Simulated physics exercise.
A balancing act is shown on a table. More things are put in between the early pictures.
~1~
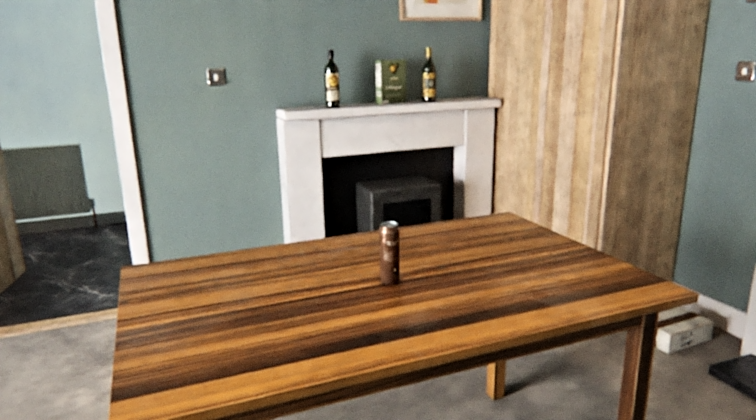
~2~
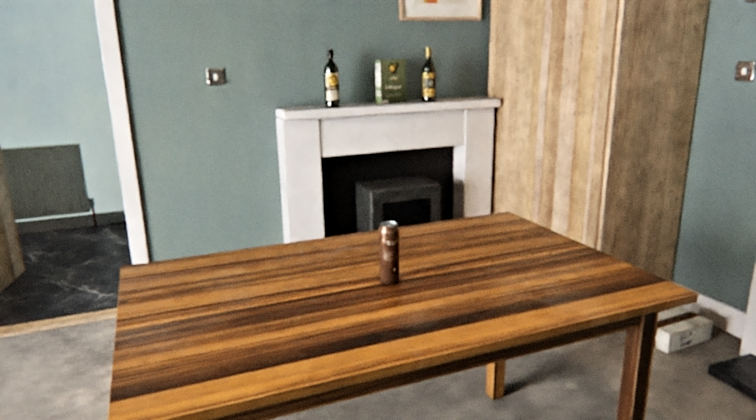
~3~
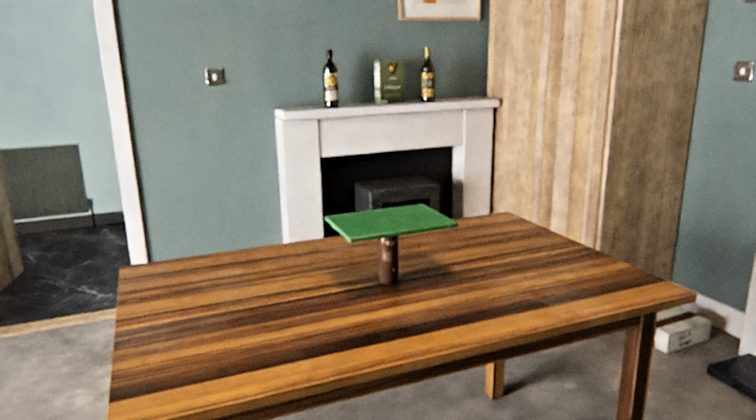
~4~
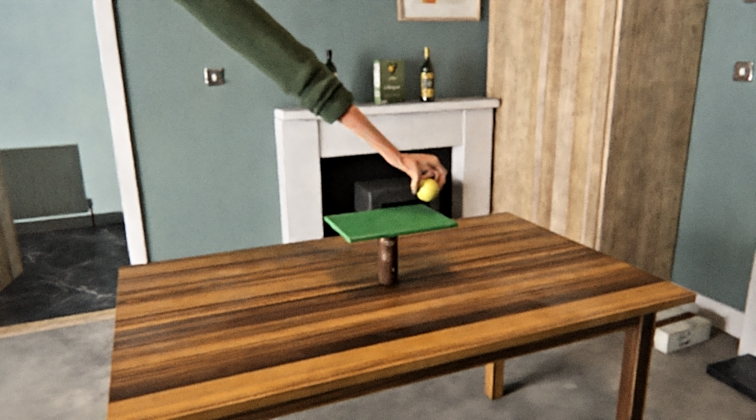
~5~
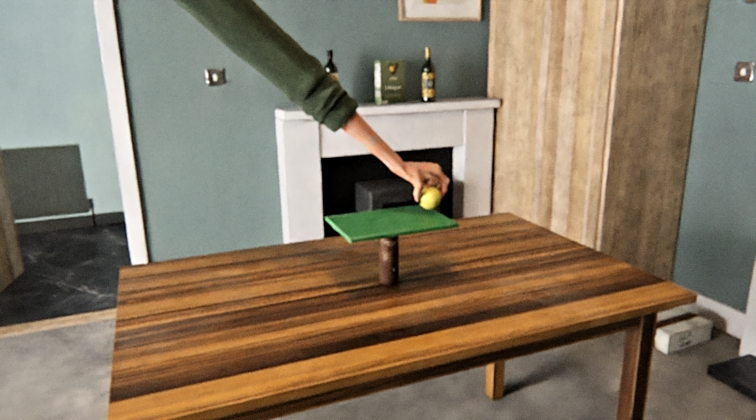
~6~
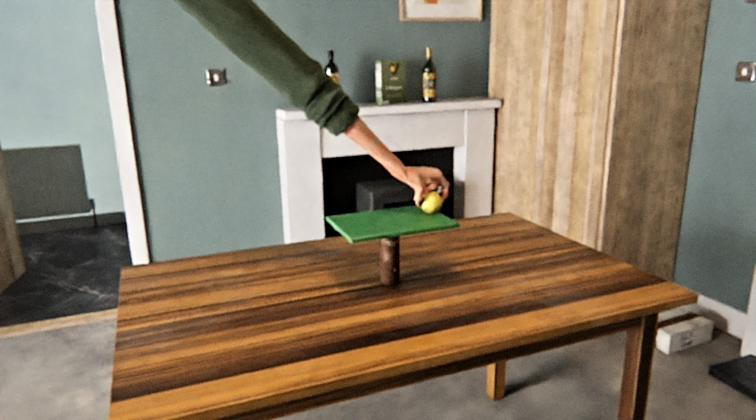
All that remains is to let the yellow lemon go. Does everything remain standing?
No, I'd say it doesn't stand firm, sadly.
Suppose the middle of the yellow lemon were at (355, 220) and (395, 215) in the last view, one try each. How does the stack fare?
Trial 1: Falls over. Trial 2: Stable.
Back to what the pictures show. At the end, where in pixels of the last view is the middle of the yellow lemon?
End spot: Near (437, 263).
Then, 0.50 s on from there, yellow lemon now fallen; green lid turned 68° from how it was put.
Then, 0.80 s on from there, green lid now fallen; brown can turned 8° from how it was put.
Then, 1.00 s on from there, brown can turned 59° from how it was put.
In the end, fallen, brown can, yellow lemon and green lid. At the end, from the last picture's camera, yellow lemon near (437, 263). The stack gives way.
